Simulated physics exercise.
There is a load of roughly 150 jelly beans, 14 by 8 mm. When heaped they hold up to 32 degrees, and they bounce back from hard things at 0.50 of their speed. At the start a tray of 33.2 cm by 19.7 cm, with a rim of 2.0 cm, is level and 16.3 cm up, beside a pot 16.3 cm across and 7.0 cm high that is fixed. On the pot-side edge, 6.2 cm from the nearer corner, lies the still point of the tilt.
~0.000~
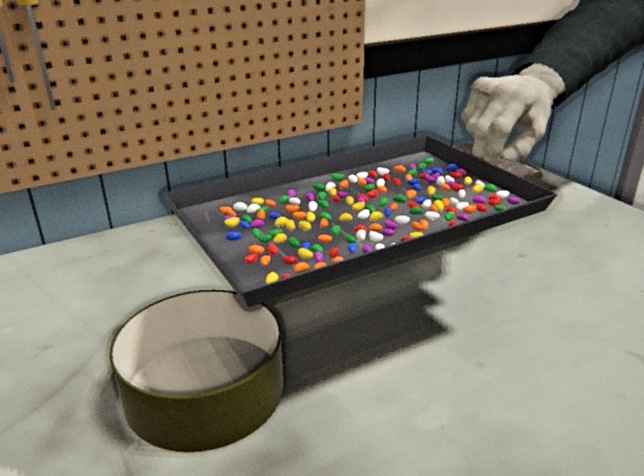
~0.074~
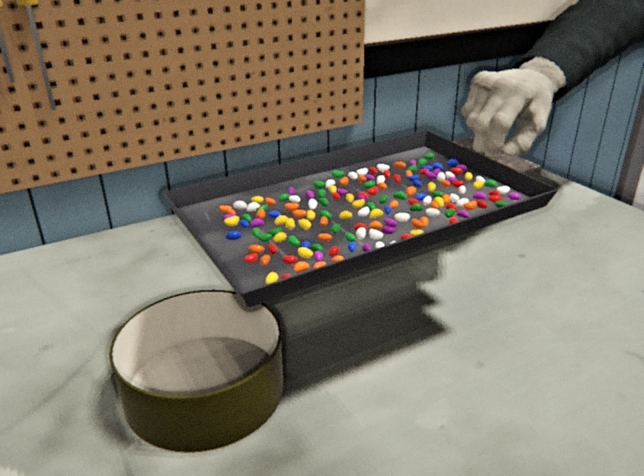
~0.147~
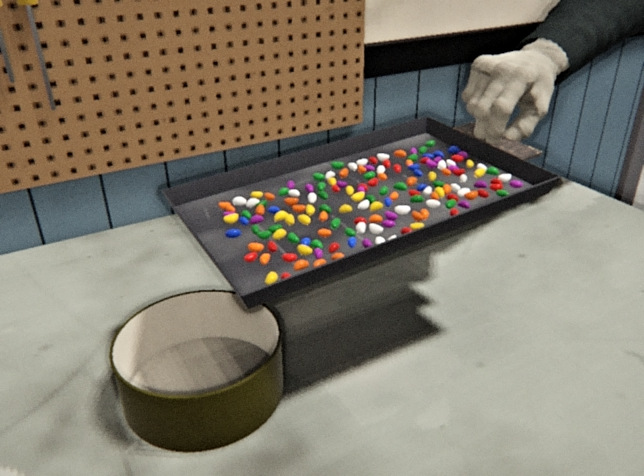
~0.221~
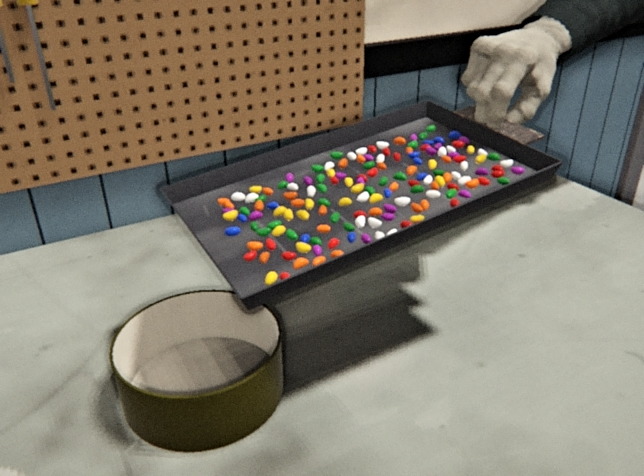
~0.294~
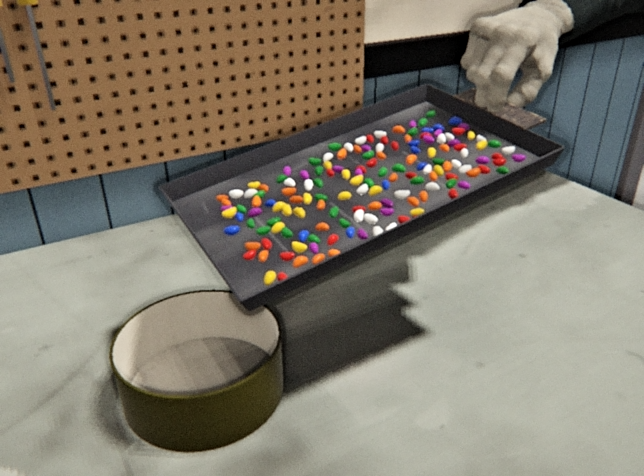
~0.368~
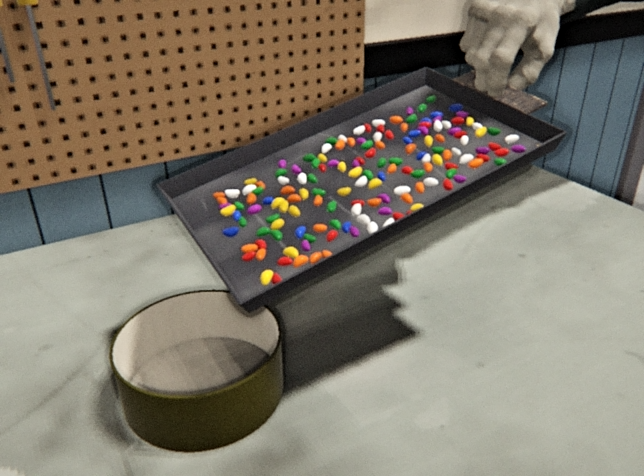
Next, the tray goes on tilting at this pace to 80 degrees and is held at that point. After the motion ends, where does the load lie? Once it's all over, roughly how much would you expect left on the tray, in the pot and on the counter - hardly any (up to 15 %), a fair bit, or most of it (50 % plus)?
I'd expect left on the tray: Hardly any; pot: A fair bit; counter: Most of it.
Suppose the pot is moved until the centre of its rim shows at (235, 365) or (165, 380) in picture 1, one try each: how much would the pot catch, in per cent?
Estimates: 95 % and 80 %, in that order.
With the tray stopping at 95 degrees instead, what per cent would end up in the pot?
In that case some 30 per cent.
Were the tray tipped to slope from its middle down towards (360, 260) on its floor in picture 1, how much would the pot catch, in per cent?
I'd estimate about 0 %.
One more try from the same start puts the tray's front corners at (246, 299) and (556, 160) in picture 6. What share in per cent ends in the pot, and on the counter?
In the pot: 0 per cent; on the counter: 95 per cent.
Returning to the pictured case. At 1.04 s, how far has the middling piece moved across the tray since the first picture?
Displacement on the tray: Roughly 14 cm.
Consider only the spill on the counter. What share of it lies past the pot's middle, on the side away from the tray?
Near 80 in a hundred.
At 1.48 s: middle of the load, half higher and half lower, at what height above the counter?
Roughly 18 centimetres, more or less.
Then, at 1.04 s, tilt 45 degrees; the tray holds 100 %, the pot 0 %.
After 1.48 s, tilt 66 degrees; the tray holds 85 %, the pot 0 %.
After 2.00 s, tilt 80 degrees; the tray holds 20 %, the pot 15 %.
In the end, at 3.1 s, tray 0 %, pot 20 %, counter 75 %.
